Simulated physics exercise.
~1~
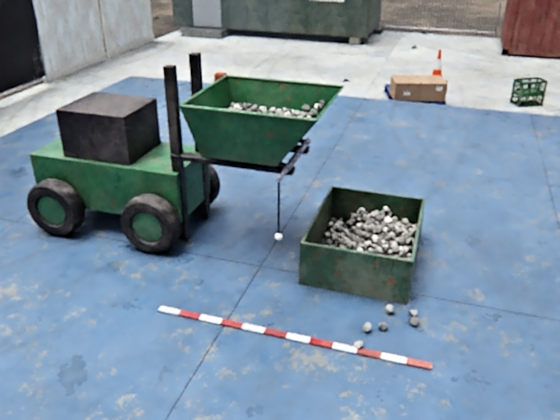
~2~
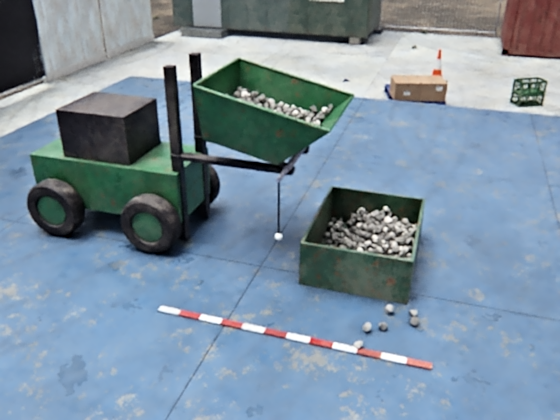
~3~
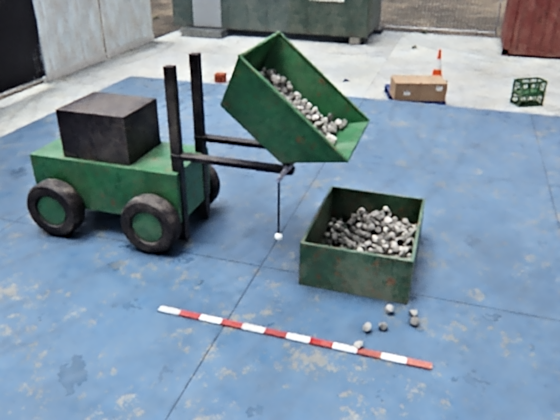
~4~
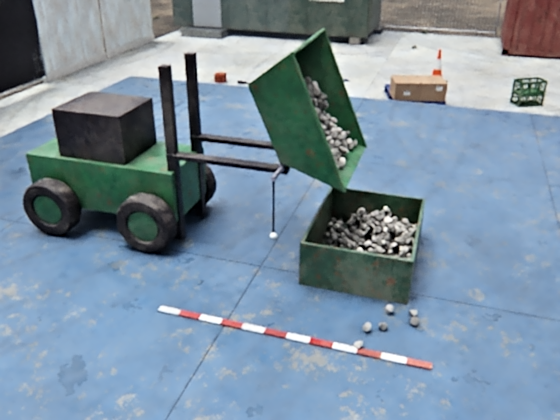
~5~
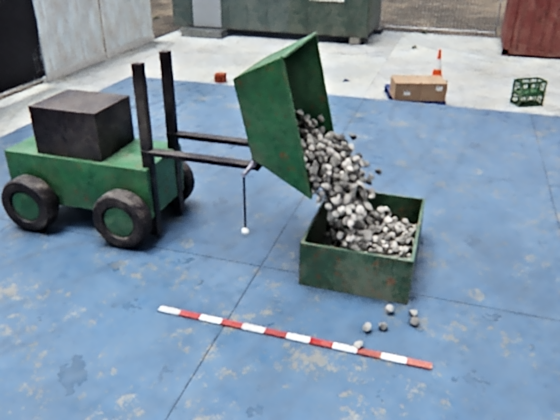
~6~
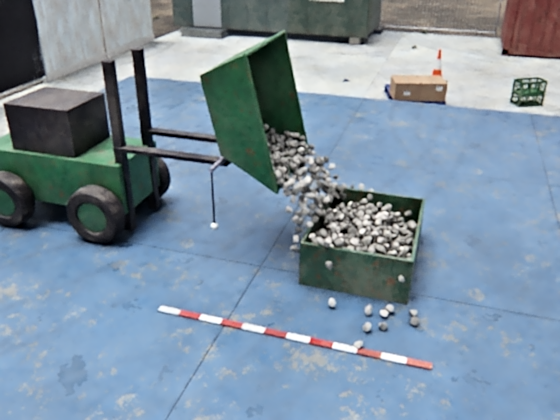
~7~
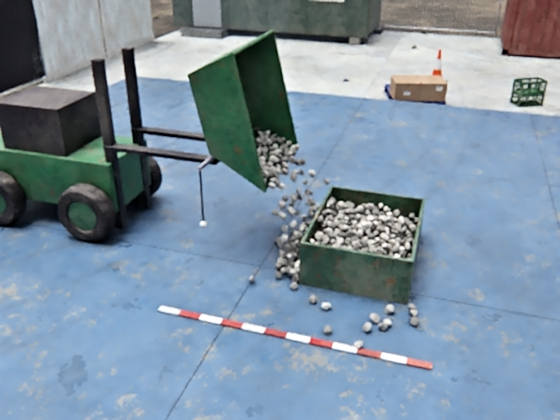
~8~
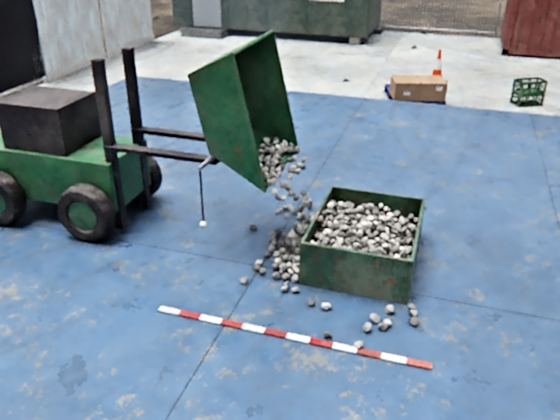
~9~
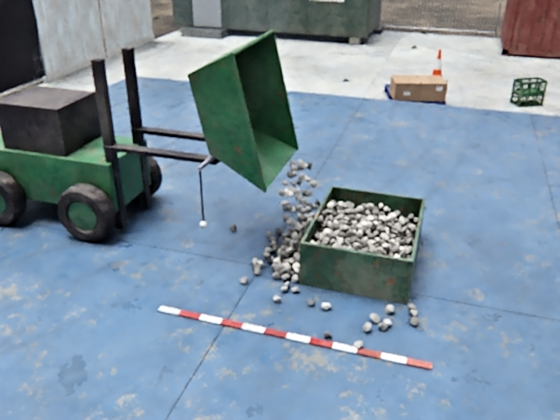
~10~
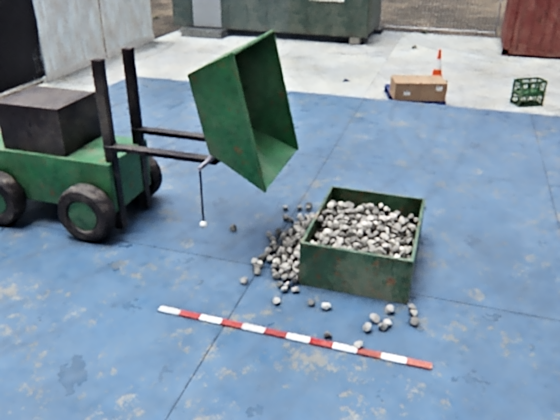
Green forklift-like machine tipping a skip of grey stones into a bin while backing left, the last stones spilling on the floor.
